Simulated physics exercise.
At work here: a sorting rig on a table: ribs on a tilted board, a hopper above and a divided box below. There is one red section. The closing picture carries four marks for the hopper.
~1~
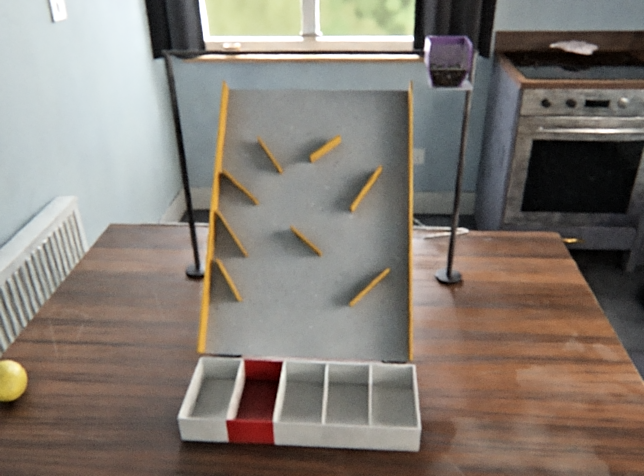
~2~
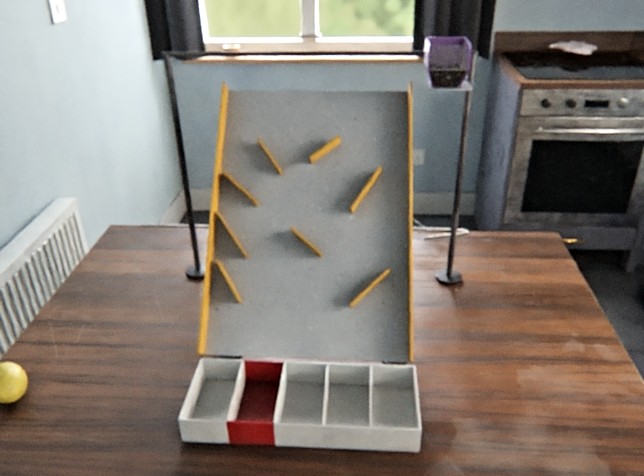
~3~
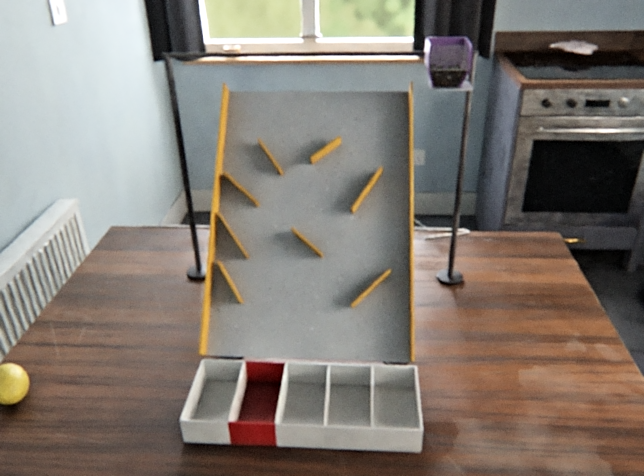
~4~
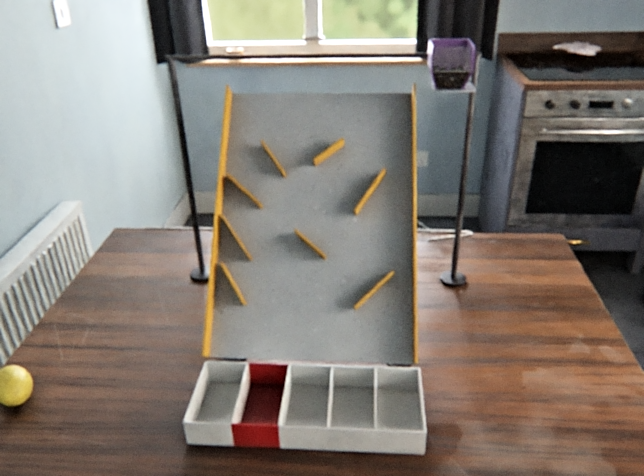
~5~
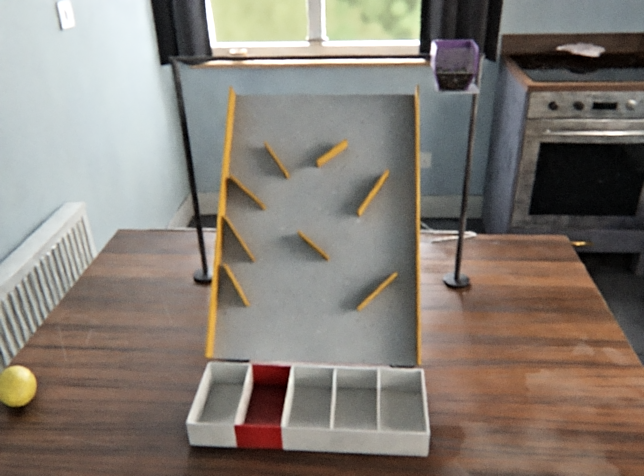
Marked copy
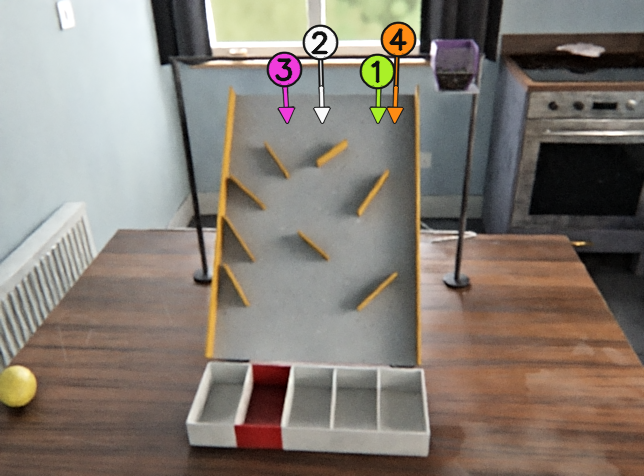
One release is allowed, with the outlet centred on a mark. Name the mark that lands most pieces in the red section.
Choose 2.
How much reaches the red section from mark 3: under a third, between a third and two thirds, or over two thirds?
Under a third.
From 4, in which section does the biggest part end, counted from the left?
The fifth.
On the marked copy, mark 1 meets the board at (378, 117); mark 2 meets the board at (322, 117); mark 3 meets the board at (286, 117); mark 4 meets the board at (394, 117).
Choosing 1, none in the red section, nearly all in other sections, a small part held on the board.
Choosing 2, about a third in the red section, about half in other sections, a small part held on the board, a small part outside the box.
Choosing 3, a small part in the red section, most in other sections, a small part held on the board.
Choosing 4, a stray few in the red section, nearly all in other sections.
